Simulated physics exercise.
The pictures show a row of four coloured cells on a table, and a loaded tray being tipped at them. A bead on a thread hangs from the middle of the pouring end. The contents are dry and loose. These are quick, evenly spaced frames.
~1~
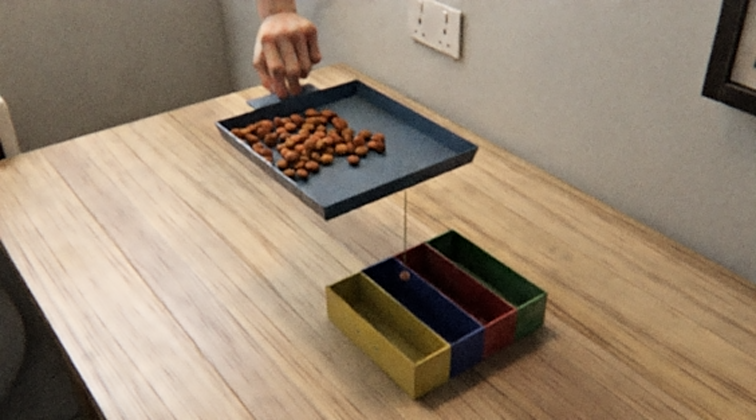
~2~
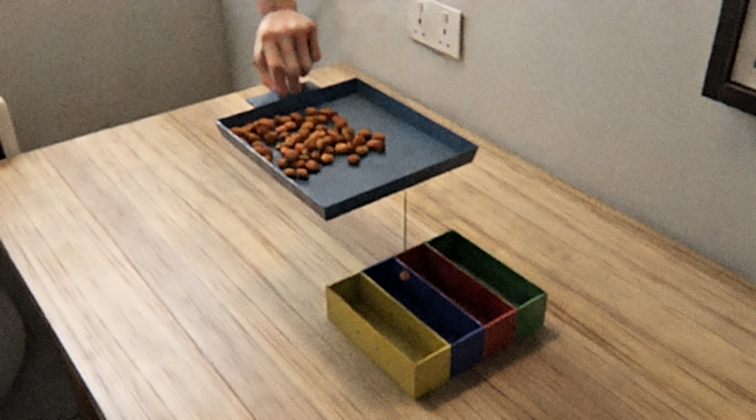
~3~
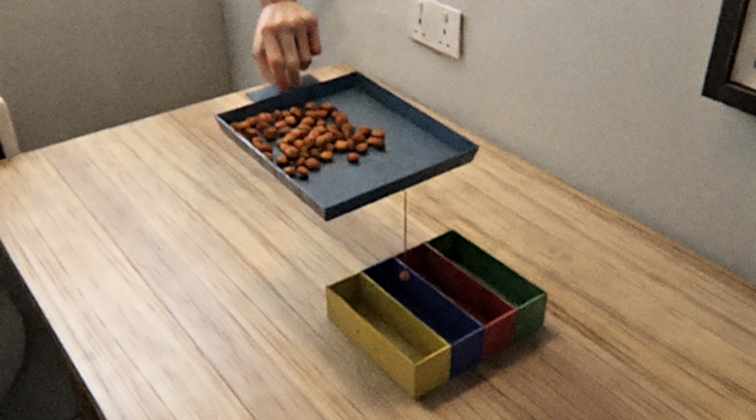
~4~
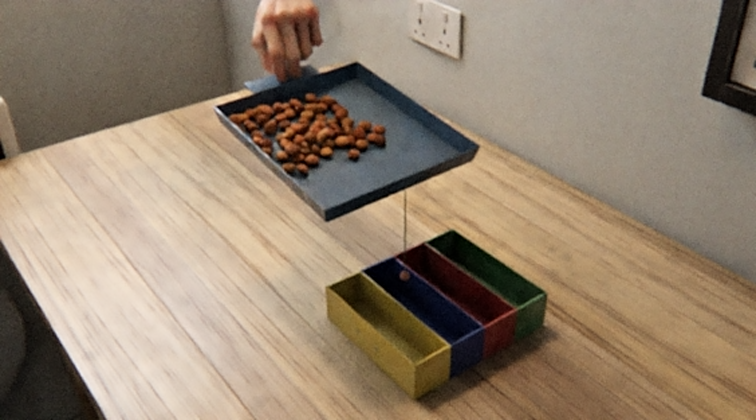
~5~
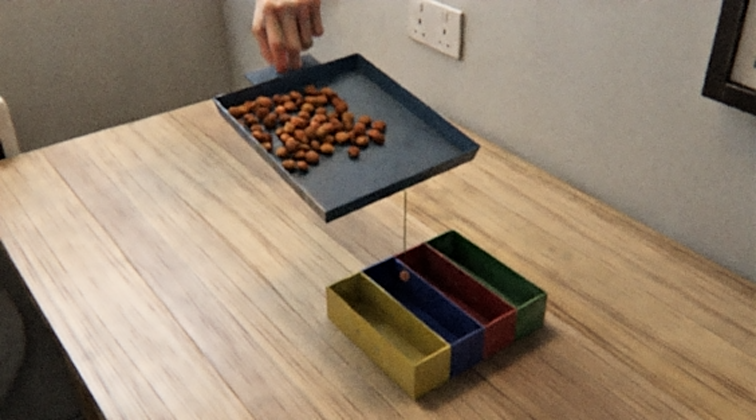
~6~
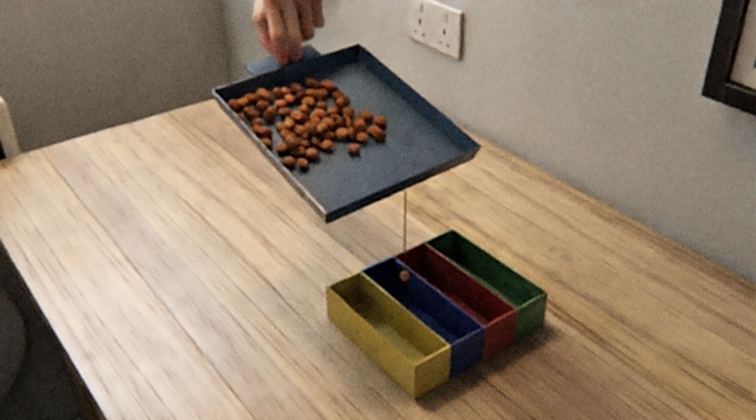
To begin with, a hand holds a blue tray of small brown pieces level above a row of yellow, blue, red and green cells on a wooden table. The hand then gradually raises the tray's far end, tilting it slightly toward its near left corner, while the pieces stay bunched together.
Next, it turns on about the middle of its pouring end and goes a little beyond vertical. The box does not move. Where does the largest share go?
The yellow cell gets the most.
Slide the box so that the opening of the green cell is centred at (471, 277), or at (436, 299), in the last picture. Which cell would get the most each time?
One: The yellow one. Two: The cell in blue.
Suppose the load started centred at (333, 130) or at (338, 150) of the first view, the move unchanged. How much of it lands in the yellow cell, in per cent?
First some 30, then 30 per cent.
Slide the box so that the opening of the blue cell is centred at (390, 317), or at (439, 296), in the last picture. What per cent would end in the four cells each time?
In turn 90 and 40 in a hundred.
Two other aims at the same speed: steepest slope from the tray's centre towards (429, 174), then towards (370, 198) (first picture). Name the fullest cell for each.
The first try: Green. The second: The yellow cell.
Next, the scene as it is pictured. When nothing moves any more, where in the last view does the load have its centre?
Roughly at (396, 369).
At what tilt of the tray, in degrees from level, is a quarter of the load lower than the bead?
At about 95°.
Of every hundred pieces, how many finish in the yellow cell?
Some 30 per cent.
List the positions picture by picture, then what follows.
In the first frame, corners of the pouring end (325, 203) and (473, 146), level; middle of the load (303, 140), bits of cat kibble; bead on its thread (405, 276); yellow cell (432, 369); blue cell (467, 350); red cell (499, 331); green cell (531, 314).
In the second frame, corners of the pouring end (326, 204) and (473, 146), level; middle of the load (303, 139).
In the third frame, corners of the pouring end (326, 205) and (473, 146), tipped barely, lowest at the left corner; middle of the load (303, 135).
In the fourth frame, corners of the pouring end (326, 206) and (474, 145), tipped a little, lowest at the left corner; middle of the load (303, 130).
In the fifth frame, corners of the pouring end (327, 207) and (475, 145), tipped a little, lowest at the left corner; middle of the load (303, 124).
In the sixth frame, corners of the pouring end (327, 209) and (475, 145), tipped a little, lowest at the left corner; middle of the load (303, 119); yellow cell (432, 369); blue cell (467, 350); red cell (499, 331); green cell (531, 314).
Just after the last frame, tray tipped steeply; almost all on the tray; just a few falling or outside the box.
A moment on, tray tipped right over; the larger part on the tray; just a few in the yellow cell; just a few in the blue cell; roughly a quarter falling or outside the box.
Further on, tray tipped past a quarter turn; roughly a third in the yellow cell; about a tenth in the blue cell; just a few in the red cell; roughly half falling or outside the box.
When it is over, tray tipped past a quarter turn; roughly a third in the yellow cell; about a tenth in the blue cell; just a few in the red cell; not one in the green cell; roughly half outside the box.
